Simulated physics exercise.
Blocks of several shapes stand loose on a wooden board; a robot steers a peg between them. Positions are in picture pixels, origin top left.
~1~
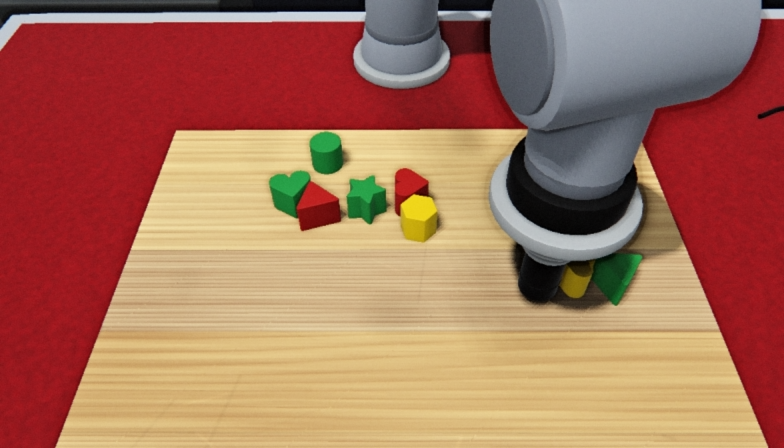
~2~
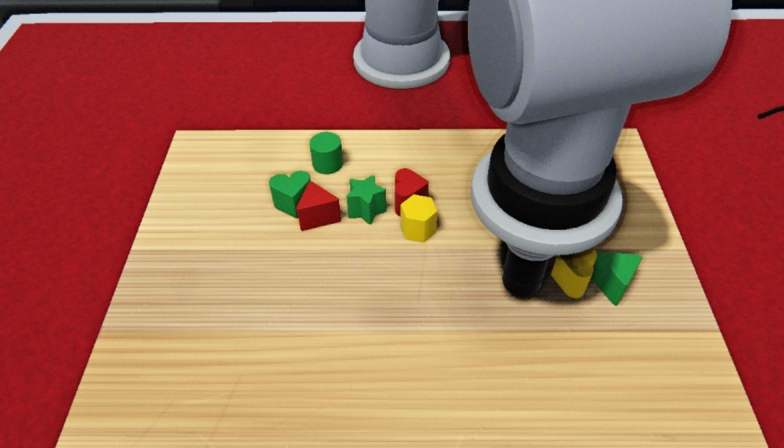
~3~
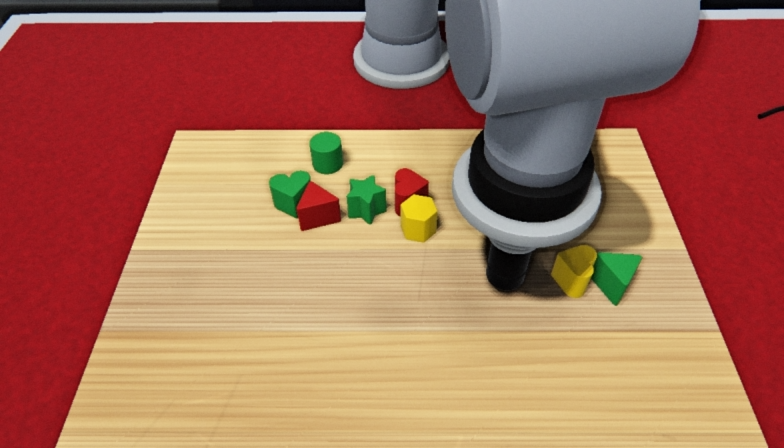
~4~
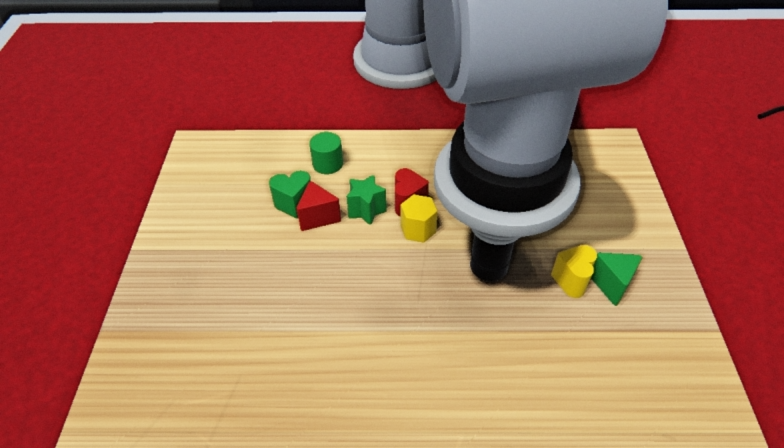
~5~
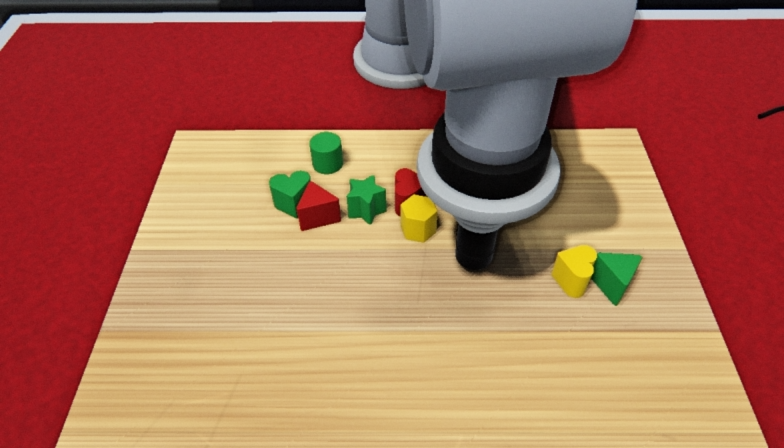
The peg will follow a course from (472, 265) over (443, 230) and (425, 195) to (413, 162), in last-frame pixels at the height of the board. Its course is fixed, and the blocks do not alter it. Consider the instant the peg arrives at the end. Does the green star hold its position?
It seems so.
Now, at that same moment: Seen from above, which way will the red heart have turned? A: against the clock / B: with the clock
Choice B: With the clock.
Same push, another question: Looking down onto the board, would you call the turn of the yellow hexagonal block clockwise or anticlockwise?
Viewed from overhead, the yellow hexagonal block winds up turned anticlockwise.
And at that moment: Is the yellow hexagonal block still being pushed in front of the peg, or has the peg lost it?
Beside or behind it.
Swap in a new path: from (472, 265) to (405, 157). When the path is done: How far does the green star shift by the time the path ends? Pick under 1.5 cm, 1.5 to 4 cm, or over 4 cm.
Covers under 1.5 cm.
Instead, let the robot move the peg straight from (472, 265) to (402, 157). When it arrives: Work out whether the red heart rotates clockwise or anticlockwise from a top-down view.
It rotates clockwise.
The first path, step by step. One third of the way, peg at (443, 220); red heart at (405, 180), turned 20° clockwise; yellow hexagonal block at (410, 203), turned 30° anticlockwise.
Two thirds of the way, peg at (425, 186); red heart at (395, 175), turned 40° clockwise; yellow hexagonal block at (403, 200), turned 60° anticlockwise.
At the end, peg at (413, 153); green star not moved; red heart at (394, 174), turned 35° clockwise; yellow hexagonal block at (403, 200), turned 60° anticlockwise.
